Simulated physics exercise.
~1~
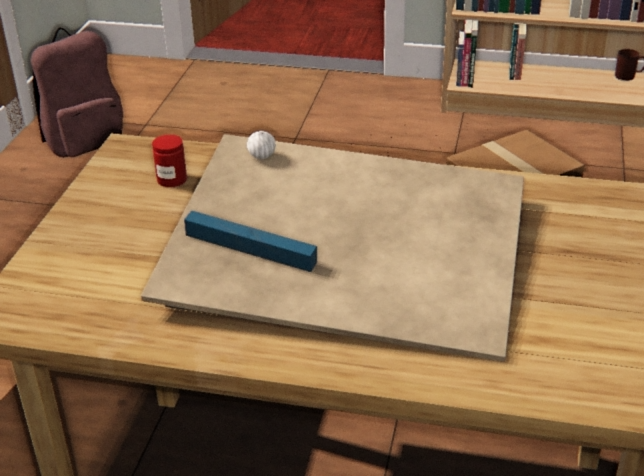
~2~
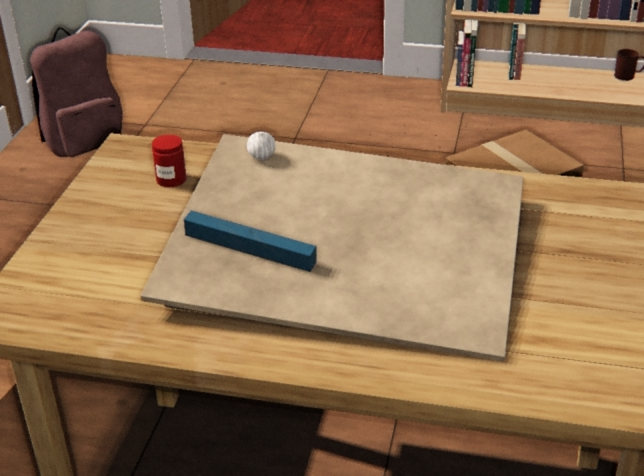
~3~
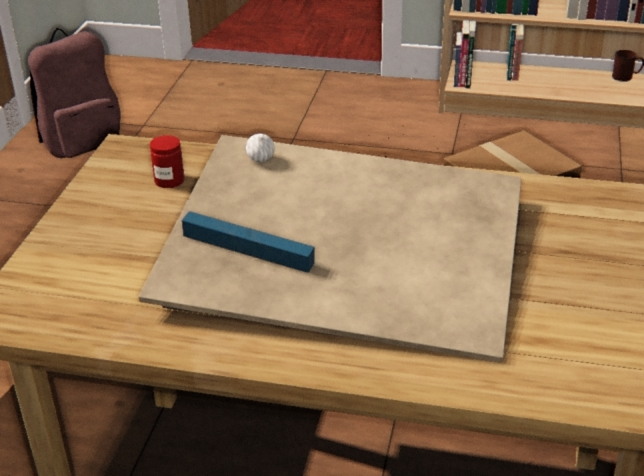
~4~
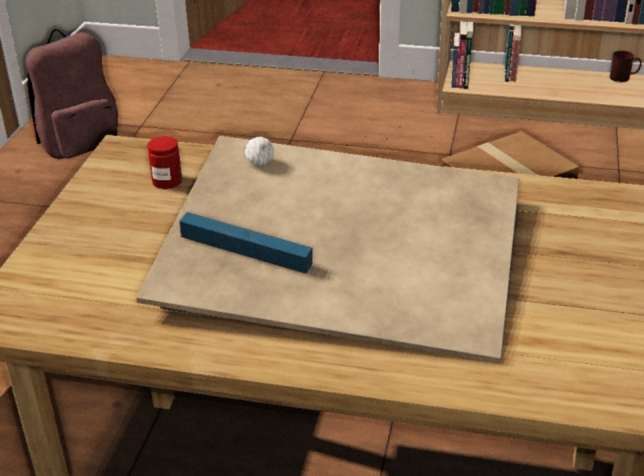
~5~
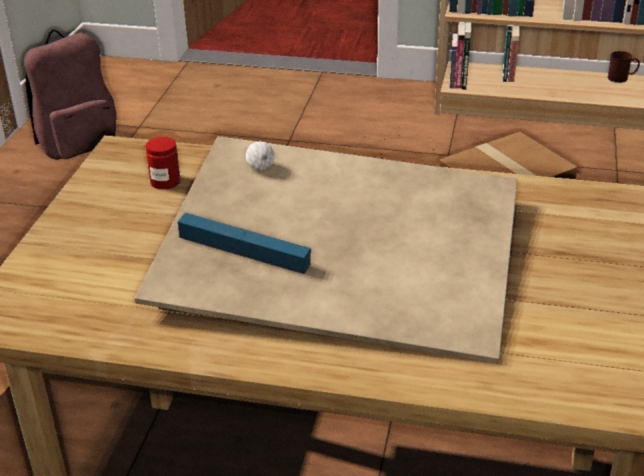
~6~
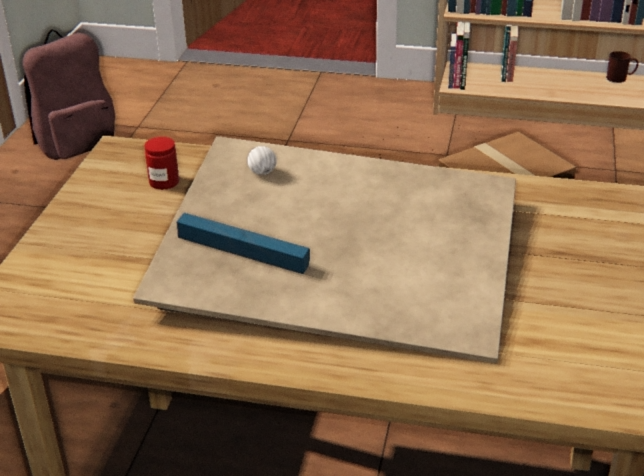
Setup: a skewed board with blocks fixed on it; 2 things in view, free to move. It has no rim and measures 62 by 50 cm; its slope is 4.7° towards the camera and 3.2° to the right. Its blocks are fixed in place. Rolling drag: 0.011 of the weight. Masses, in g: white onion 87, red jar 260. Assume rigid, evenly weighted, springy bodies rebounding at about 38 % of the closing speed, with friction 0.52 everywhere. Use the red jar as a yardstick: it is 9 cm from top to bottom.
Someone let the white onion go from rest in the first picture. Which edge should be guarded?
Answer: Right border.
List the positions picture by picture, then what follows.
In the first picture, 44 cm of board to the near edge; white onion (262, 145); red jar (170, 161).
In the second picture, 44 cm of board to the near edge; white onion (261, 146); red jar (169, 161).
In the third picture, 43 cm of board to the near edge; white onion (260, 148); red jar (167, 162).
In the fourth picture, 43 cm of board to the near edge; white onion (260, 151); red jar (165, 162).
In the fifth picture, 41 cm of board to the near edge; white onion (261, 156); red jar (163, 163).
In the sixth picture, 40 cm of board to the near edge; white onion (262, 161); red jar (162, 163).
Then, 0.50 s later than the last frame, 23 cm of board to the near edge; white onion near (300, 221).
Then, 1.10 s later than the last frame, 13 cm of board to the near edge; white onion near (426, 281).
Then, 1.50 s later than the last frame, it has gone over the right edge; white onion near (556, 365).
When it is over, it has gone over the right edge; red jar within 8 cm of the start.
